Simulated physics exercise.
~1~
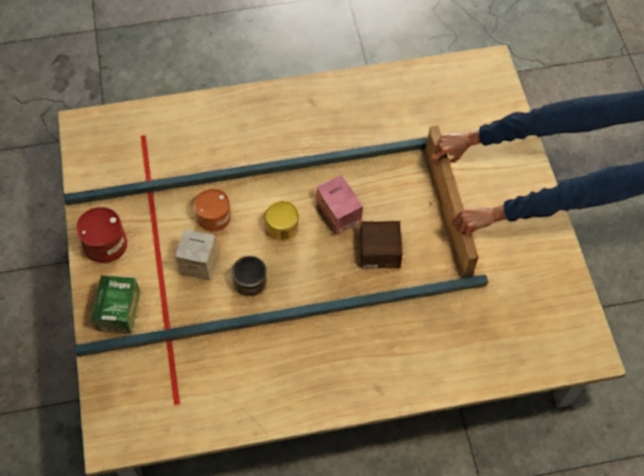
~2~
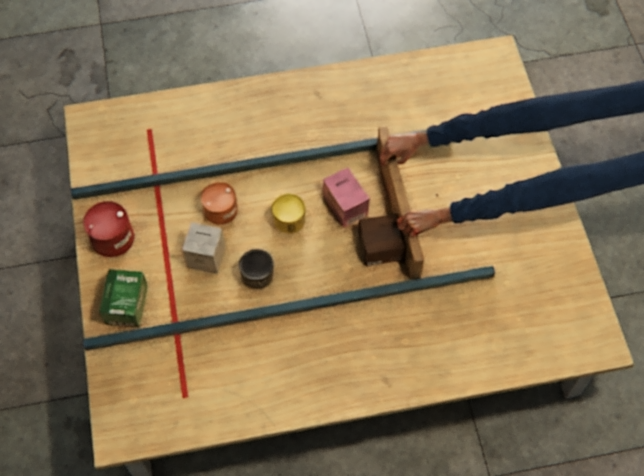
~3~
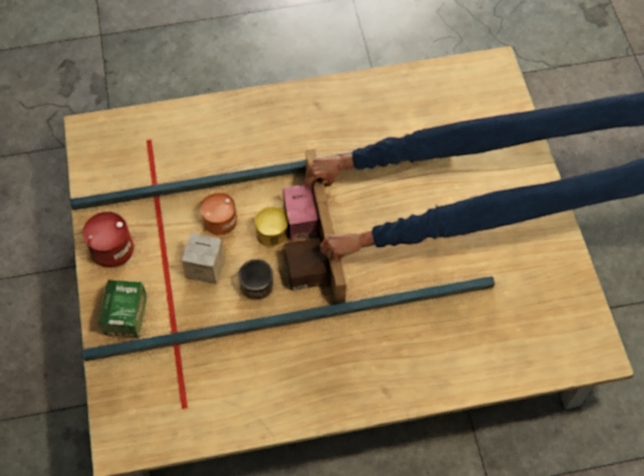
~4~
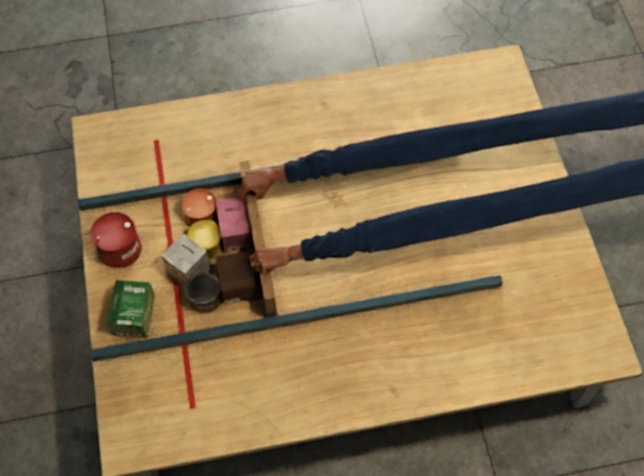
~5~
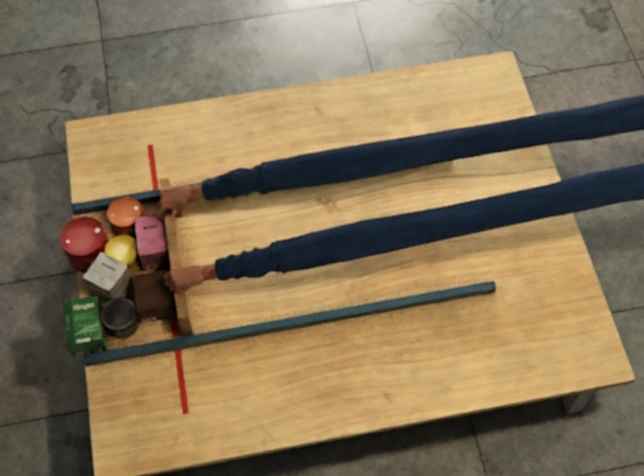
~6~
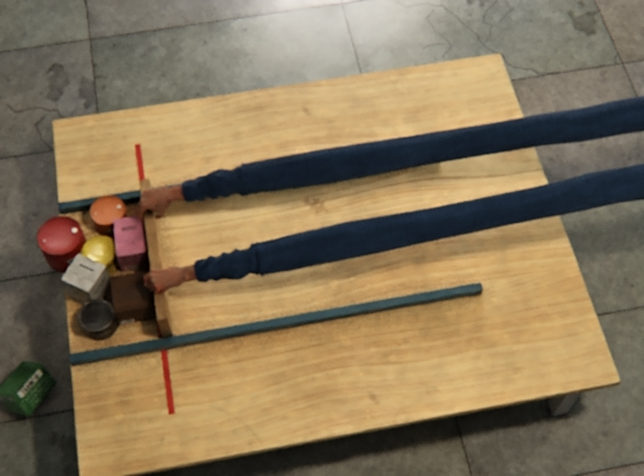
On a low wooden platform, two hands push a plank leftward between two battens, gathering brown, pink, yellow, black, orange and grey items toward a red tub and green box, until the plank nears the red tape and the green box drops off the left edge onto the floor.
